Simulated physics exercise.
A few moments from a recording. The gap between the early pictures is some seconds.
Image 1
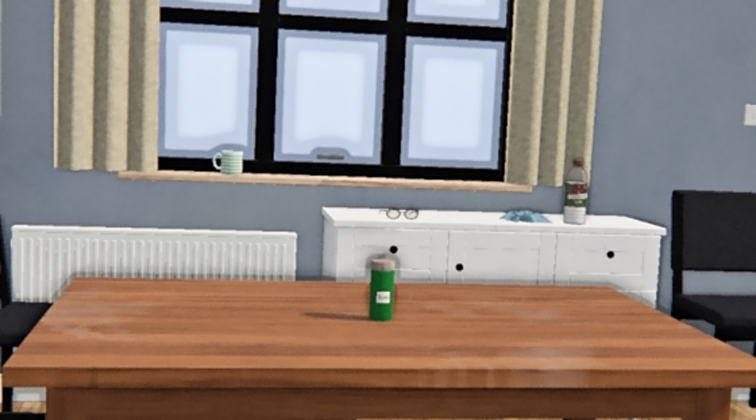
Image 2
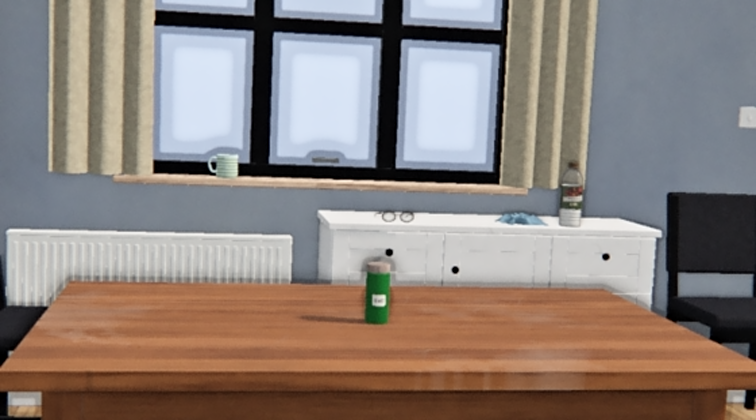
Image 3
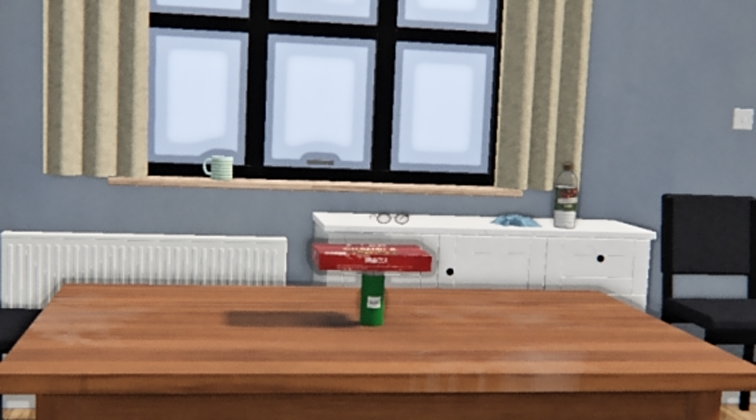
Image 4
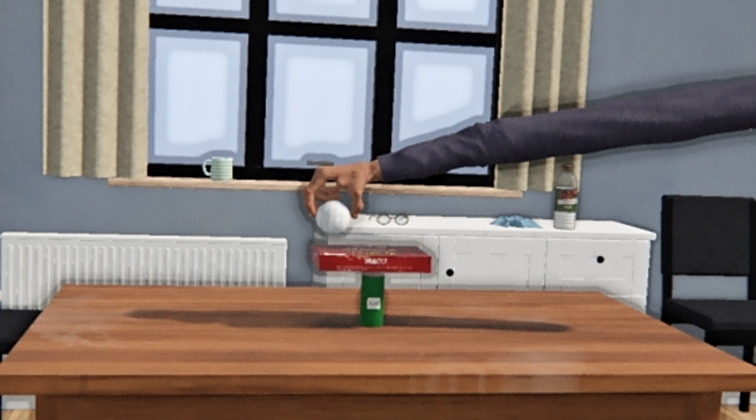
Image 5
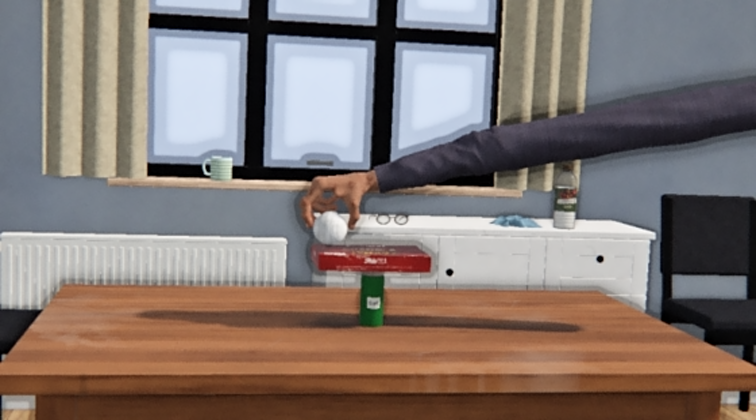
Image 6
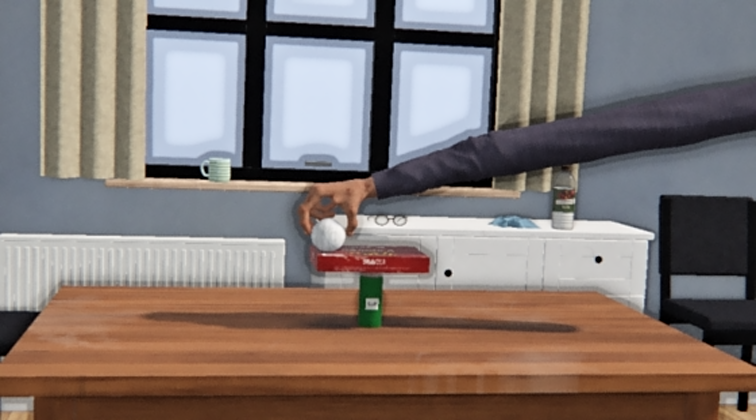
Dining room with a green shaker on a wooden table, a red box appearing on top, then a hand lowering a white onion onto its left side.
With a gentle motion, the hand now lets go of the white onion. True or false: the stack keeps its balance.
False.
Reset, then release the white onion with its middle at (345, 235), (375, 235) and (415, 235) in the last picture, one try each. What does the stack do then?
Case 1: Collapse; case 2: Stable; case 3: Collapse.
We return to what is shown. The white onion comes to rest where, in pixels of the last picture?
The object winds up at approximately (309, 313).
Then, 0.30 s after the last picture, white onion now fallen; red packet tipped 61° from how it was.
Then, 0.40 s after the last picture, red packet on its side.
Then, 0.50 s after the last picture, as before.
Then, 0.60 s after the last picture, red packet now fallen.
At rest, fallen, white onion and red packet; green shaker in place. Seen from the same camera at the end, white onion near (309, 314). The stack gives way.
